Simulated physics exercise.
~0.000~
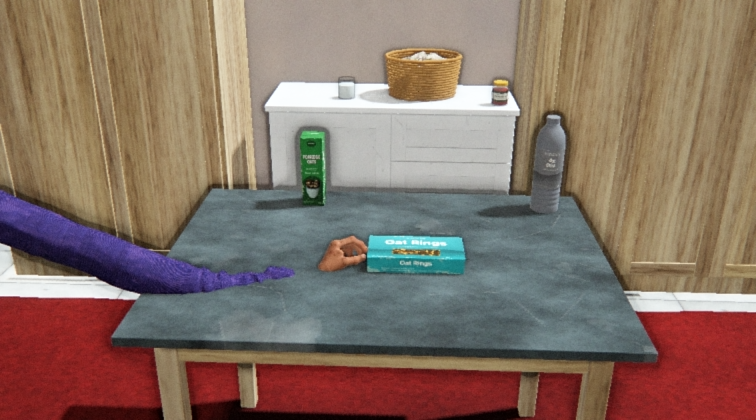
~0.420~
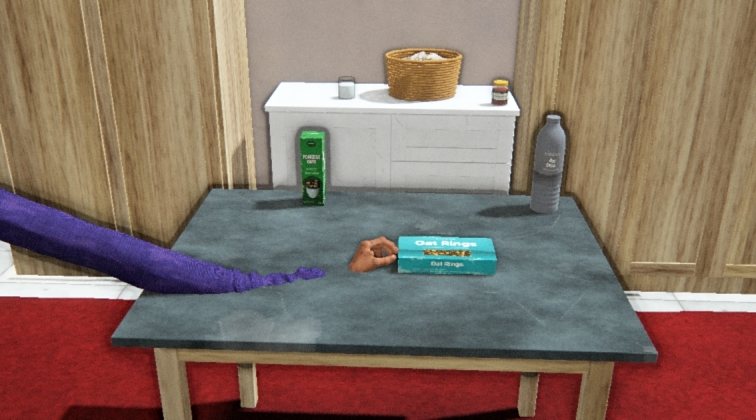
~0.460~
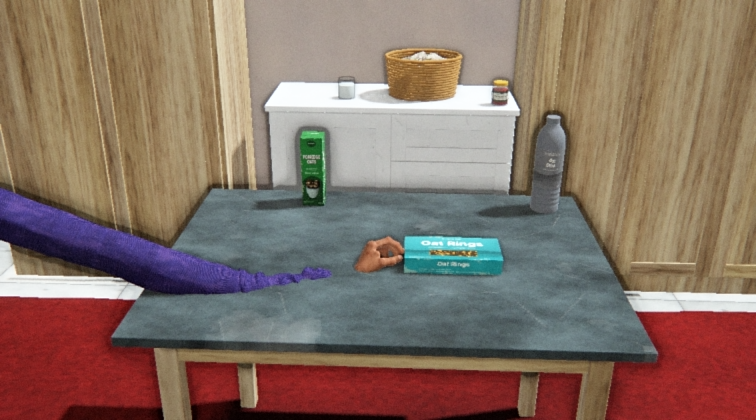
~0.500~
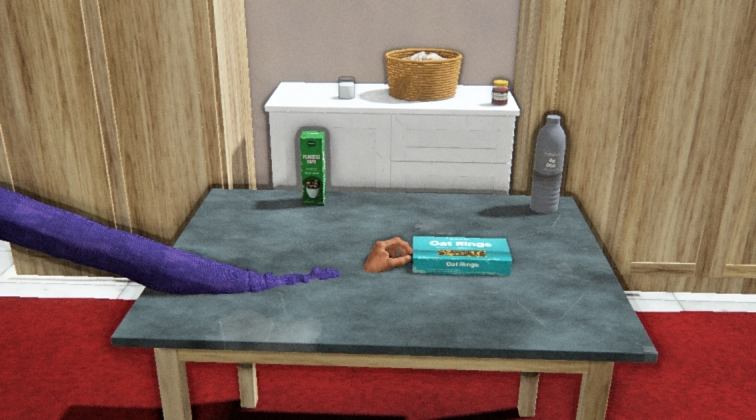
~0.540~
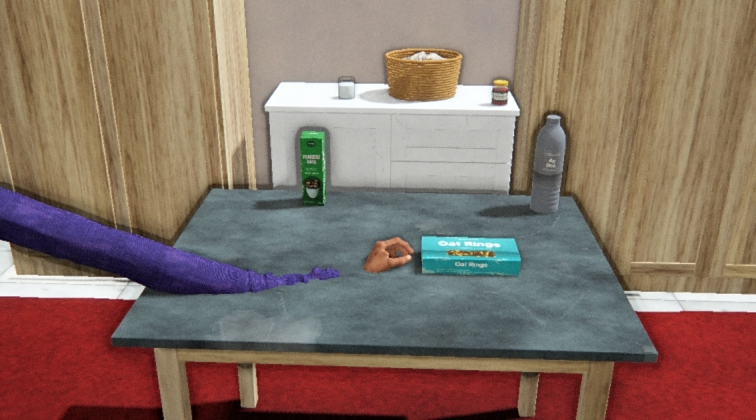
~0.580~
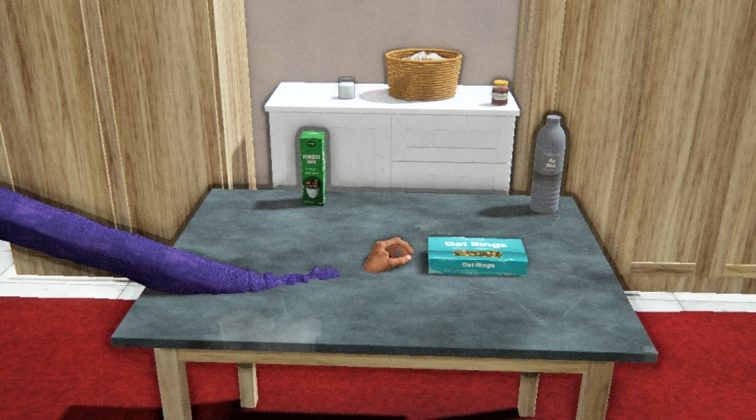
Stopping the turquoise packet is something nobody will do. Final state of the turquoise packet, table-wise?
On.
By 0.68 s, turquoise packet moved a little near (483, 256).
By 0.78 s, turquoise packet resting near (483, 256).
When it is over (1.7 s), moved from the start, turquoise packet. End places, in pixels of the last picture, turquoise packet near (483, 256).
